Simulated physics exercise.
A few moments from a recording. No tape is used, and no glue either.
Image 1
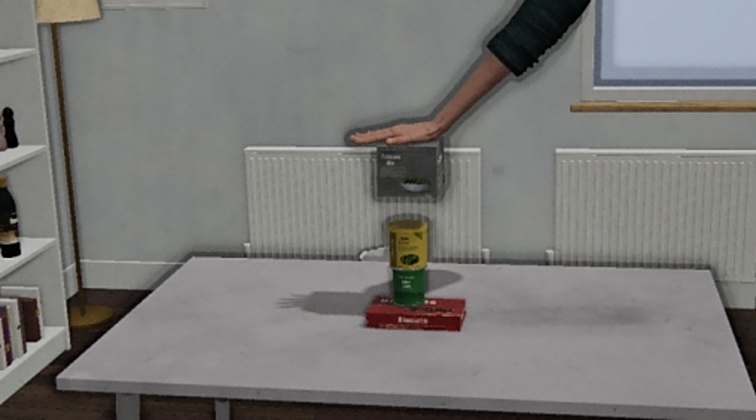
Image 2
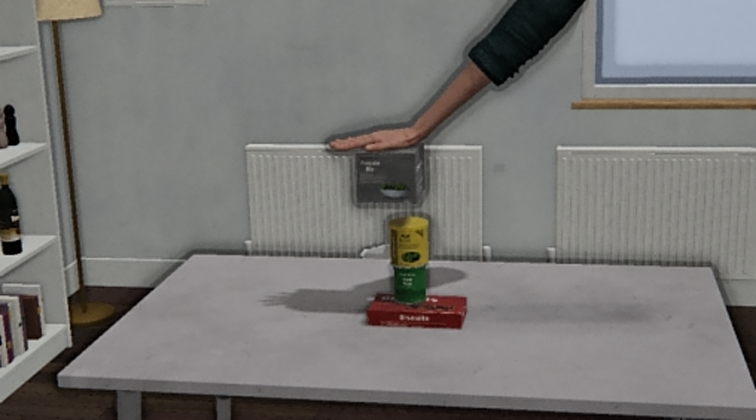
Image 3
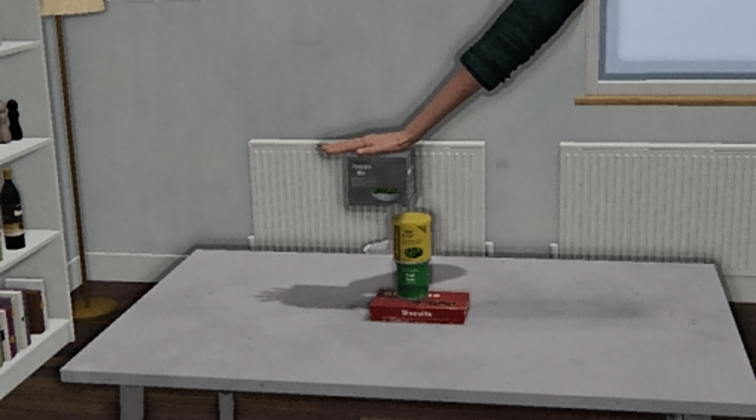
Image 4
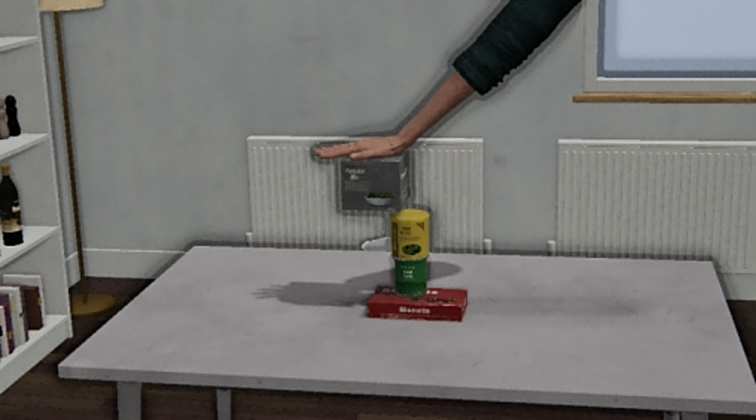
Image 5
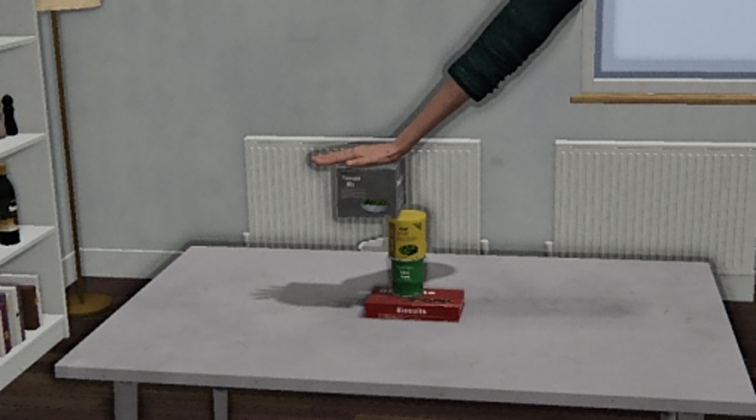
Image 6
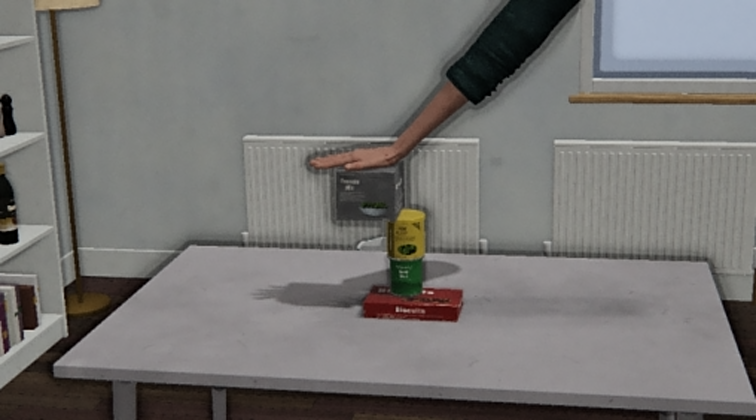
A hand holding a grey box moves slightly left and down above stacked containers.
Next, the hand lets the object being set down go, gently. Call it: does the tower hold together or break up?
It breaks up.
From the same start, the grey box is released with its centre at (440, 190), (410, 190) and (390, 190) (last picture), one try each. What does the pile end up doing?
The pile goes down at first, does not fall second and does not fall third.
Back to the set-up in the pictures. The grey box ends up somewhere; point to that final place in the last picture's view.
Look near (267, 281) in the final picture.
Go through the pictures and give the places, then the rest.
In the first frame, still above its spot; grey box (411, 165); green pot (409, 284).
In the second frame, still above its spot; grey box (391, 171); red packet (418, 311).
In the third frame, still above its spot; grey box (383, 175); yellow tin (412, 238).
In the fourth frame, still above its spot; grey box (376, 179); green pot (411, 274).
In the fifth frame, still above its spot; grey box (372, 186); red packet (415, 304).
In the sixth frame, in place under the hand; grey box (371, 189); yellow tin (406, 235).
Then, 0.40 s later than the last frame, grey box now fallen.
Then, 0.60 s later than the last frame, things are still on the move.
When it is over, fallen, grey box; the other 3 as before. End places, in pixels of the last picture, grey box near (267, 281). The pile loses its balance.
